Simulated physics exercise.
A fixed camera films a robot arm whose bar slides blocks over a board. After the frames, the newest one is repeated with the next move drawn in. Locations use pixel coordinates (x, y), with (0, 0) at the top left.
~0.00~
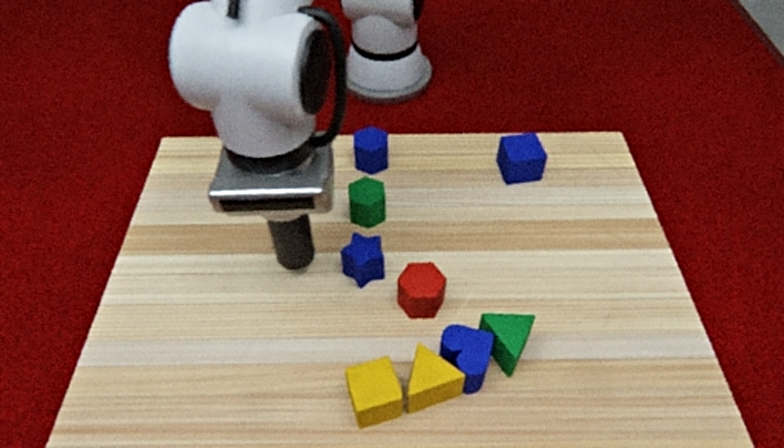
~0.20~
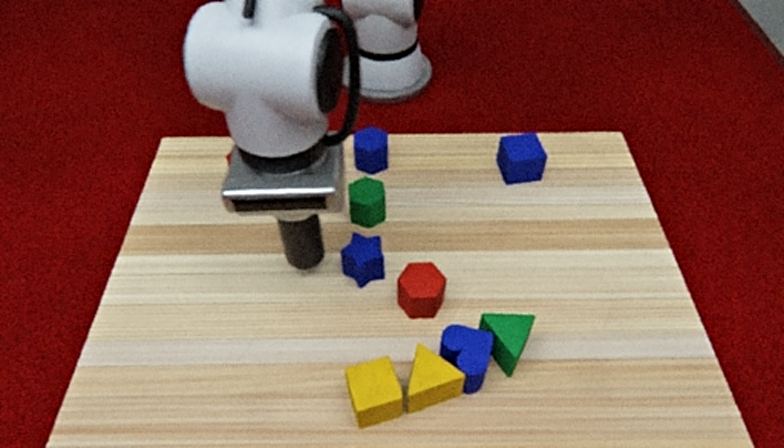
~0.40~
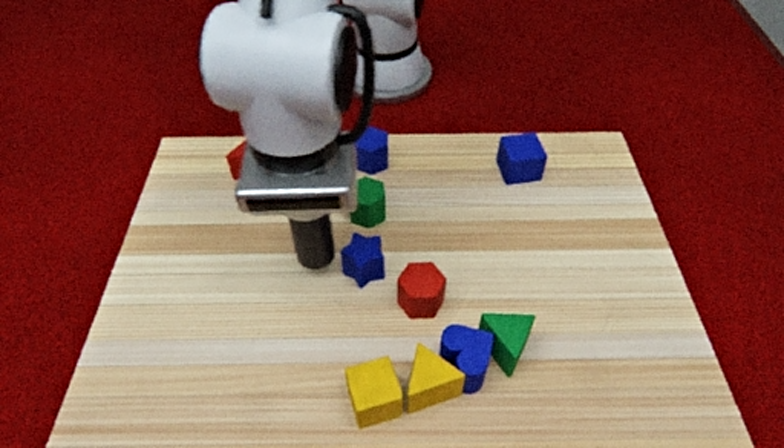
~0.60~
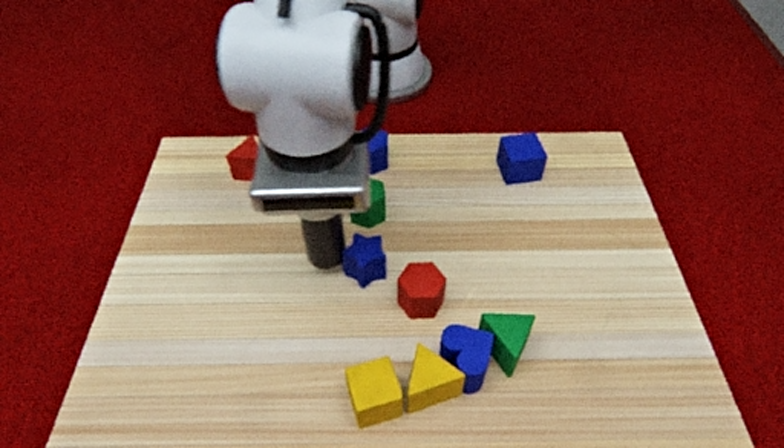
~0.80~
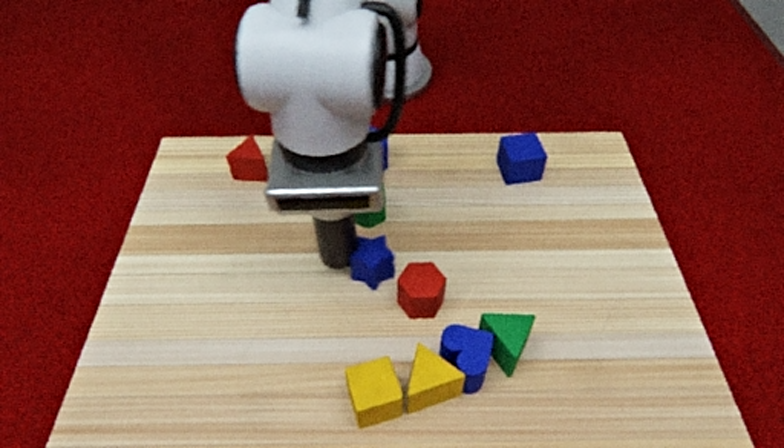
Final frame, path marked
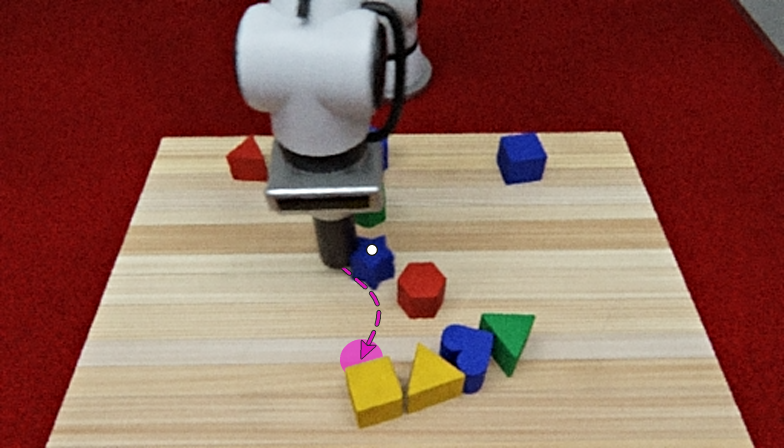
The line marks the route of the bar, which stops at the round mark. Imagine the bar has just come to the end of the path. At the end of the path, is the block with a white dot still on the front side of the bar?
Short answer: No.
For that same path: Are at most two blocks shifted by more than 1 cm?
The answer is yes.
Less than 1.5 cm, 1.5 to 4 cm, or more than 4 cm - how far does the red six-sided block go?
It will move between 1.5 and 4 cm.
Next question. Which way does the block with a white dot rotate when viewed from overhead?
Looking down on the board, it turns counter-clockwise.
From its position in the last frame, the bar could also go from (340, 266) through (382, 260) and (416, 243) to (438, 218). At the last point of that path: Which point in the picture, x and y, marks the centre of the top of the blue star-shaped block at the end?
The point I'd pick in the picture is (432, 247).
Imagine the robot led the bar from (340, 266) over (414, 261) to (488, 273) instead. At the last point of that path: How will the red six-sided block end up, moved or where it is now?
It is moved off its spot.
The drawn path runs from (340, 266) through (367, 289) and (378, 322) to (361, 358); the dot is on the blue star-shaped block.
On the path given first. One third of the way, bar at (367, 278); blue star-shaped block at (404, 264), turned 20° anticlockwise; red six-sided block at (438, 284).
Two thirds of the way, bar at (377, 312); blue star-shaped block at (413, 277), turned 40° anticlockwise; red six-sided block at (453, 289), turned 15° anticlockwise.
At the end, bar at (360, 348); blue star-shaped block at (413, 277), turned 40° anticlockwise; yellow four-sided block not moved; red six-sided block at (453, 289), turned 15° anticlockwise.
